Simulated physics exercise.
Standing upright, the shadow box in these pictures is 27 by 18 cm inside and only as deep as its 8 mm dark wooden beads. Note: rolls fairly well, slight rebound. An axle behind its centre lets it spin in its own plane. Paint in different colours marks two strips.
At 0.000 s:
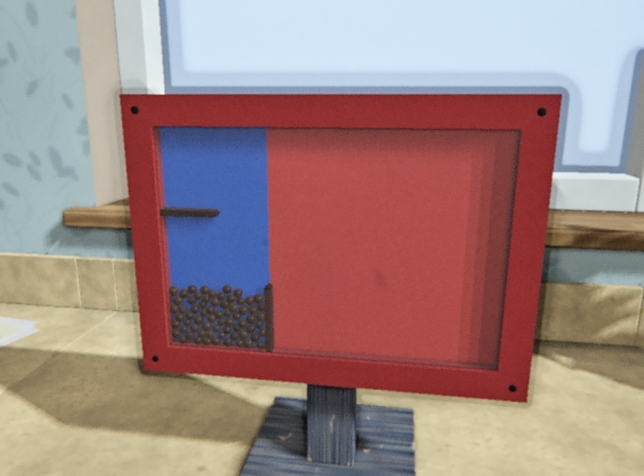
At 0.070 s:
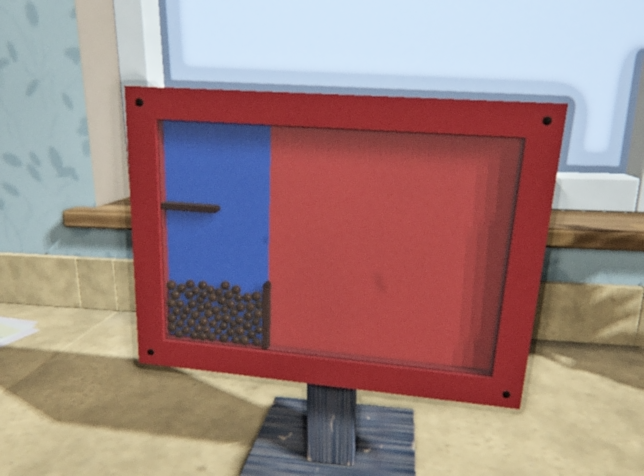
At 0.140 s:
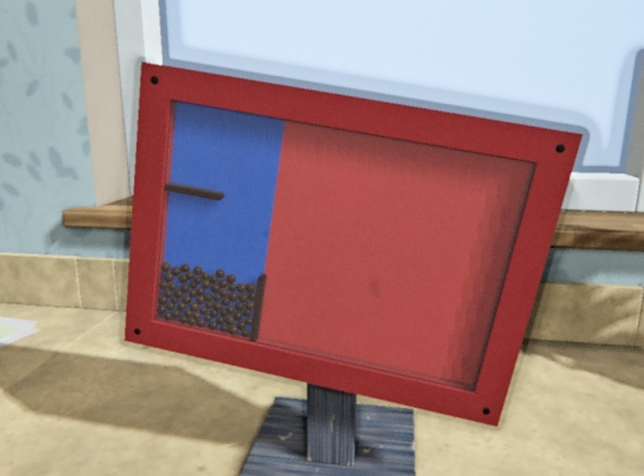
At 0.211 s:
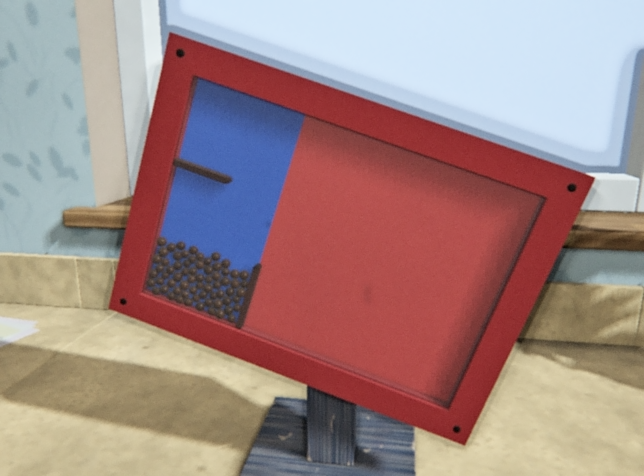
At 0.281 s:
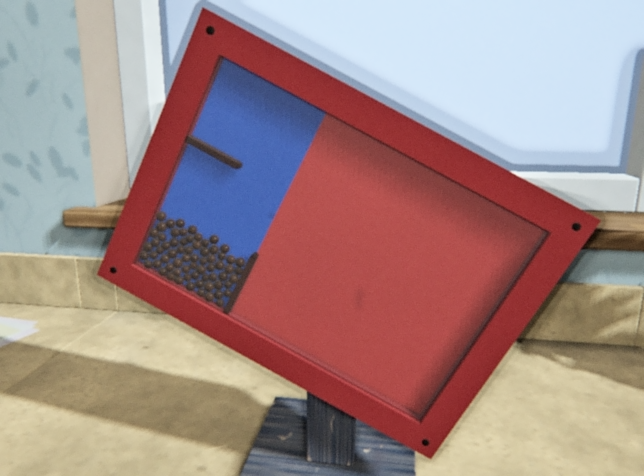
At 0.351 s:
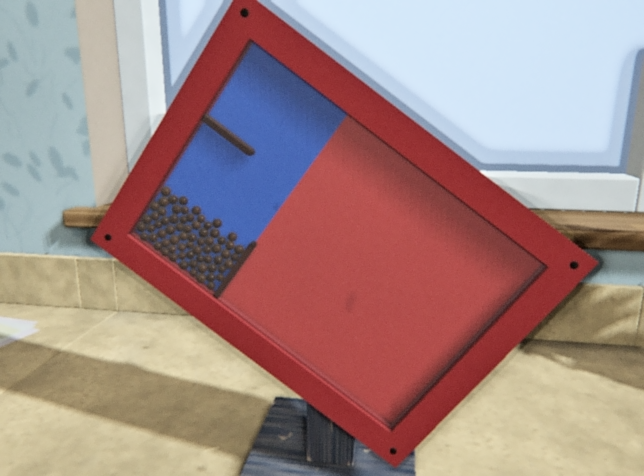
Red-framed shadow box with blue and red backing turning steadily clockwise on its stand, dark beads staying heaped behind a short wall.
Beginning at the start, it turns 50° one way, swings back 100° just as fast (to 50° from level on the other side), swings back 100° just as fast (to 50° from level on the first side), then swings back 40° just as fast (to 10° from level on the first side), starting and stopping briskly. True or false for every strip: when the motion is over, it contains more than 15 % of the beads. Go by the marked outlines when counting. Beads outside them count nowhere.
Red strip - false, blue strip - true.
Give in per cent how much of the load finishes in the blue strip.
Some 100 per cent.
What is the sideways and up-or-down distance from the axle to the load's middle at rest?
Offset approx. 10 cm left, 5 cm below.
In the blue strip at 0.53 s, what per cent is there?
100 per cent.
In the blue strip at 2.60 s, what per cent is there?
I'd put it around 100 in a hundred.
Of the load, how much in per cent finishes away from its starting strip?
Something near 0 per cent end up elsewhere.
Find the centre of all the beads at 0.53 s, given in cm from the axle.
11 cm left, 3 cm above.
By 0.53 s, it stands 50° clockwise; the beads' middle is 11 cm left of and 3 cm above the centre; blue 100 %.
By 2.60 s, it stands 30° clockwise; the beads' middle is 11 cm left of and 1 cm below the centre; blue 100 %.
By 2.83 s, it stands 10° clockwise; the beads' middle is 10 cm left of and 5 cm below the centre; blue 100 %.
Settled by 3.3 s, it stands 10° clockwise; red 0 %, blue 100 %.
